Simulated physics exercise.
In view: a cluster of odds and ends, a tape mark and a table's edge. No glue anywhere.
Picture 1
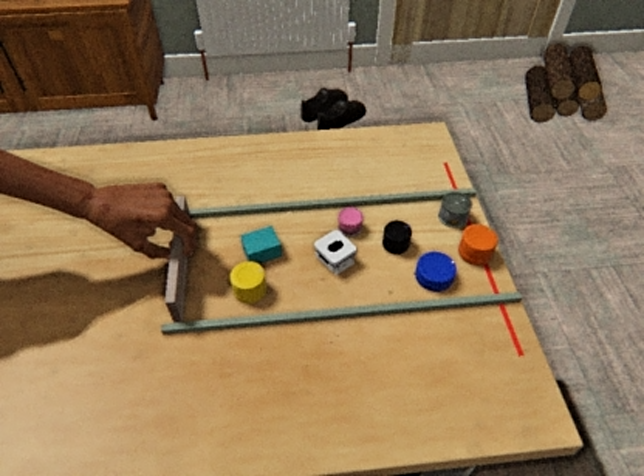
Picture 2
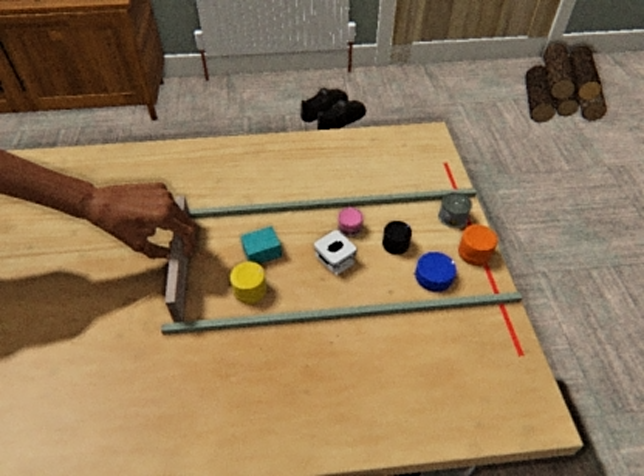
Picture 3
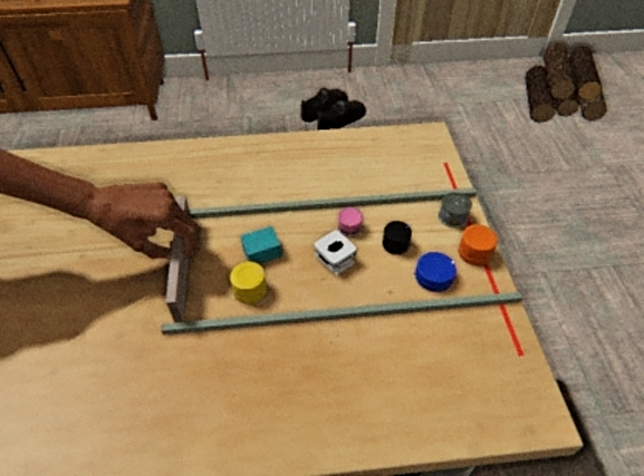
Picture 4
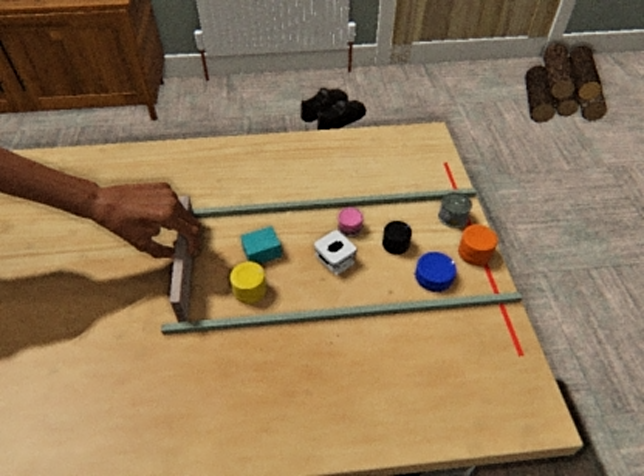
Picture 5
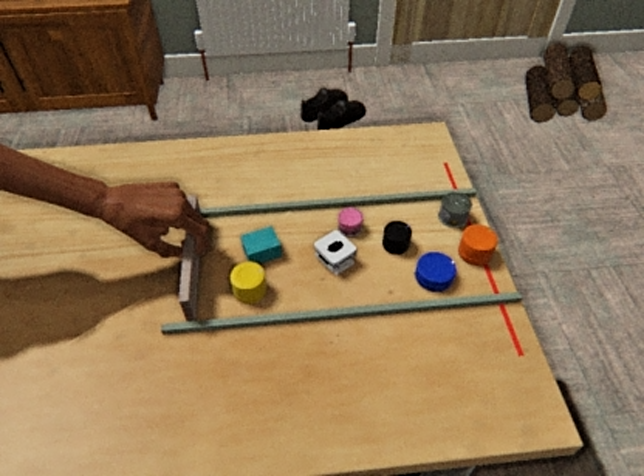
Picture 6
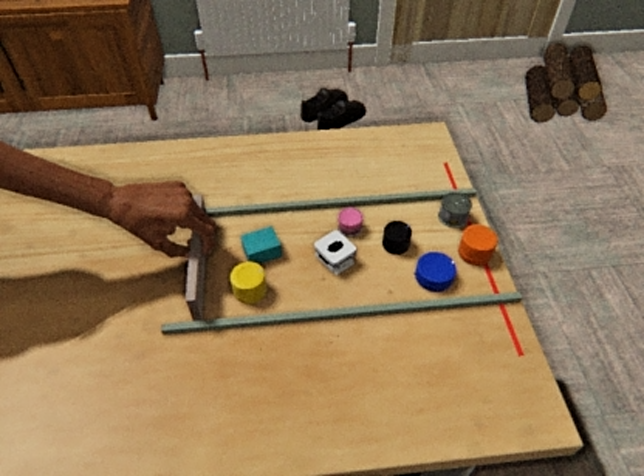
We see a hand holding a board upright between two rails on a wooden table, sliding it slightly to the right toward a turquoise block, a yellow lid and other small objects, which stay still near a red tape line.
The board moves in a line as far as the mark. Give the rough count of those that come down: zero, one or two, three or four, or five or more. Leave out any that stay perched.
The number that fall off is five or more.
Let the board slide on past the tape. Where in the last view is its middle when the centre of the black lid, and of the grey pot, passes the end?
About (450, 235), and (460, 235) for the other.
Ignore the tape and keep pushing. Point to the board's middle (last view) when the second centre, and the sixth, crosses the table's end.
Near (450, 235) and (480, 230).
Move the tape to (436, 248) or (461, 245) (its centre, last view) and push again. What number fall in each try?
The counts: 1 and 4.
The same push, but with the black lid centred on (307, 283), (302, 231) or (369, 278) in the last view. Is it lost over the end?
Place by place, it is kept; survives; holds on.
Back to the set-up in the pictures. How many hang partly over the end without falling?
3 of them.
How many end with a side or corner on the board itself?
3 of them.
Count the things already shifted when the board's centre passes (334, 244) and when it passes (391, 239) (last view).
By then 4, and 6.
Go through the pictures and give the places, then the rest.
In the first frame, orange lid (478, 245); grey pot (455, 210); blue lid (435, 272); board (180, 256); tape (477, 244).
In the second frame, grey pot (455, 210); turquoise block (261, 246).
In the third frame, blue lid (435, 272); board (181, 256).
In the fourth frame, orange lid (478, 245); white case (335, 253).
In the fifth frame, grey pot (455, 210); yellow lid (249, 283).
In the sixth frame, orange lid (478, 245); grey pot (455, 210); blue lid (435, 272); board (198, 255); tape (477, 244).
Soon after, none off yet; orange lid at rest near (478, 245); grey pot at rest near (455, 210); blue lid at rest near (435, 272).
In the end, the number that fall off is five or more; gone, white case, black lid, blue lid, grey pot and orange lid.
